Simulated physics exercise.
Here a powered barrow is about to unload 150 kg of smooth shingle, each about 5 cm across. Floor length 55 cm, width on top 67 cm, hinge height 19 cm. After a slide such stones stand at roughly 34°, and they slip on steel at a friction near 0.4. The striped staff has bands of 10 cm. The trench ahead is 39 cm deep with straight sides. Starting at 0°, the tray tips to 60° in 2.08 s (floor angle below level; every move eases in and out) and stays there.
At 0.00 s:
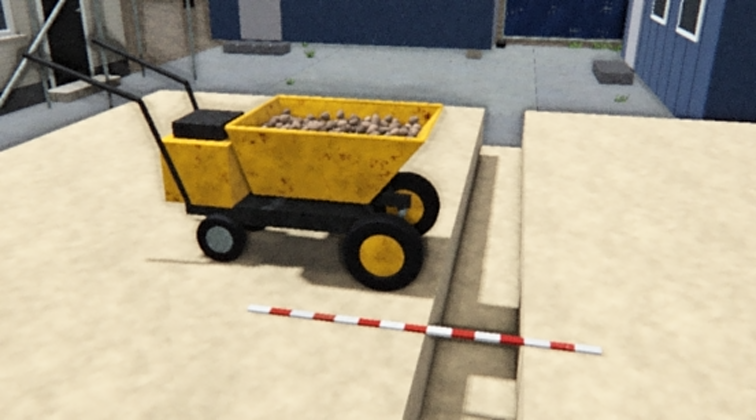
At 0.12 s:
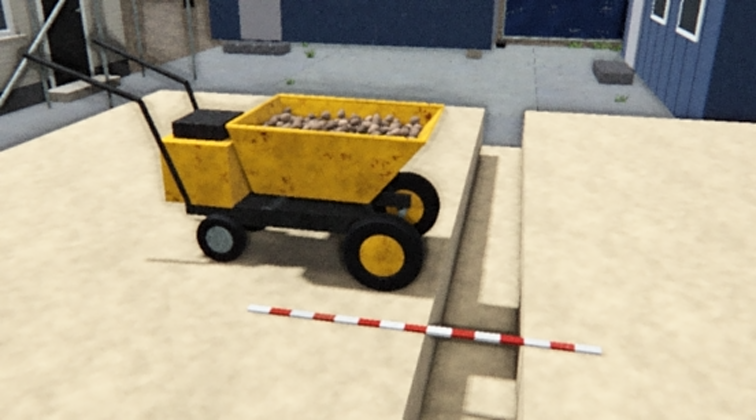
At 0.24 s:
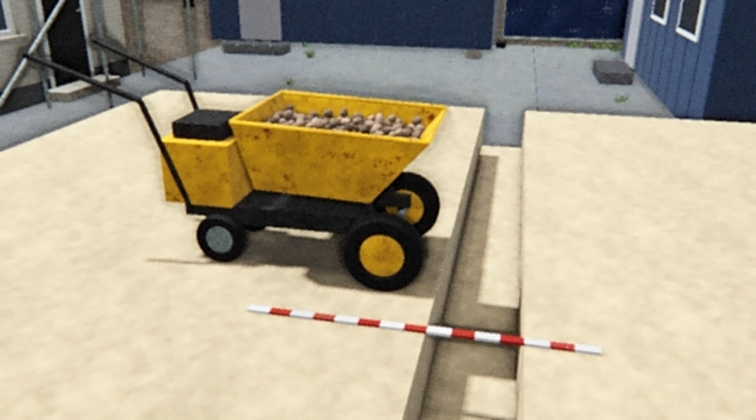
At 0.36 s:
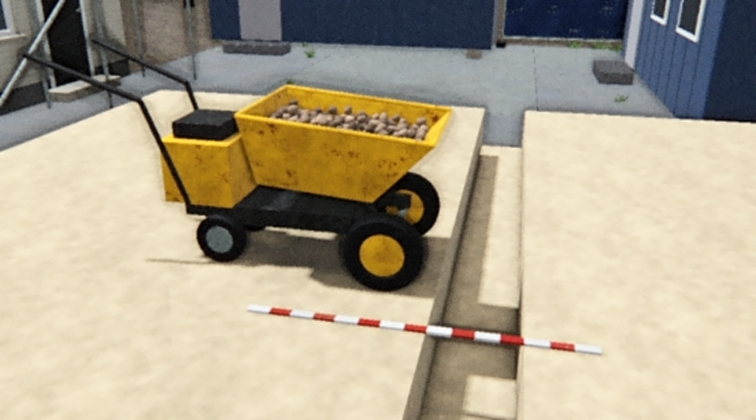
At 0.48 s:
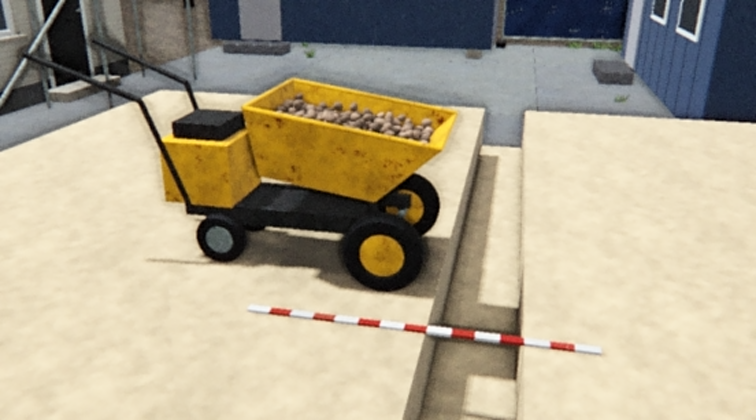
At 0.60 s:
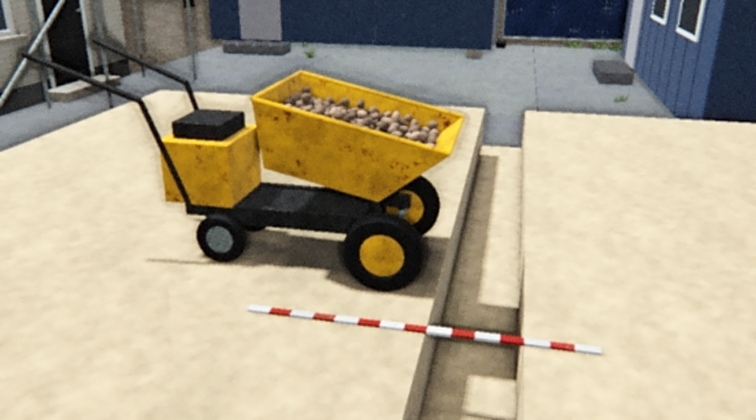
A yellow powered barrow full of small stones stood still beside a narrow trench with a red-and-white striped pole across it, while its tray slowly tilted a little, the back end rising.
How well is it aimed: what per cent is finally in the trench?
Some 36 per cent of it.
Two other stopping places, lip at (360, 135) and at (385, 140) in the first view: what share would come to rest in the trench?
Near 85 per cent from the first place, 70 from the second.
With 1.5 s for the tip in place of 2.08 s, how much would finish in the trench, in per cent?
Then about 35 per cent.
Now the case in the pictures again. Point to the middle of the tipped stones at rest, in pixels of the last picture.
Near (547, 273).
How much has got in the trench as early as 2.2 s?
About 5 per cent by then.
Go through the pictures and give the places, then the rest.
The tray is at 0°, its lip at (424, 141); the top of the load is at (344, 125), in the first picture.
The tray is at 1°, its lip at (425, 142); the top of the load is at (325, 122); the stones move at 0.1 m/s on average, in the second picture.
Lip at (429, 143), floor tilted 2°, highest stones at (313, 118); the stones move at 0.2 m/s on average, in the third picture.
Lip at (435, 146), floor tilted 5°, highest stones at (293, 113); the stones move at 0.2 m/s on average, in the fourth picture.
Lip at (442, 150), floor tilted 8°, highest stones at (298, 107); the stones move at 0.3 m/s on average, in the fifth picture.
The tray is at 12°, its lip at (450, 154); the top of the load is at (302, 99); the stones move at 0.3 m/s on average, in the sixth picture.
After 1.6 s the floor is at 51°; 100 % in the tray; the foremost stones are at (500, 195).
After 2.2 s the floor is at 60°; 71 % in the tray, 3 % in the trench, 25 % past the trench; the foremost stones are at (603, 282).
After 2.5 s the floor is at 60°; 45 % in the tray, 5 % in the trench, 49 % past the trench; the foremost stones are at (686, 286).
After 4.5 s the floor is at 60°; 10 % in the tray, 36 % in the trench, 54 % past the trench; the foremost stones are at (749, 289).
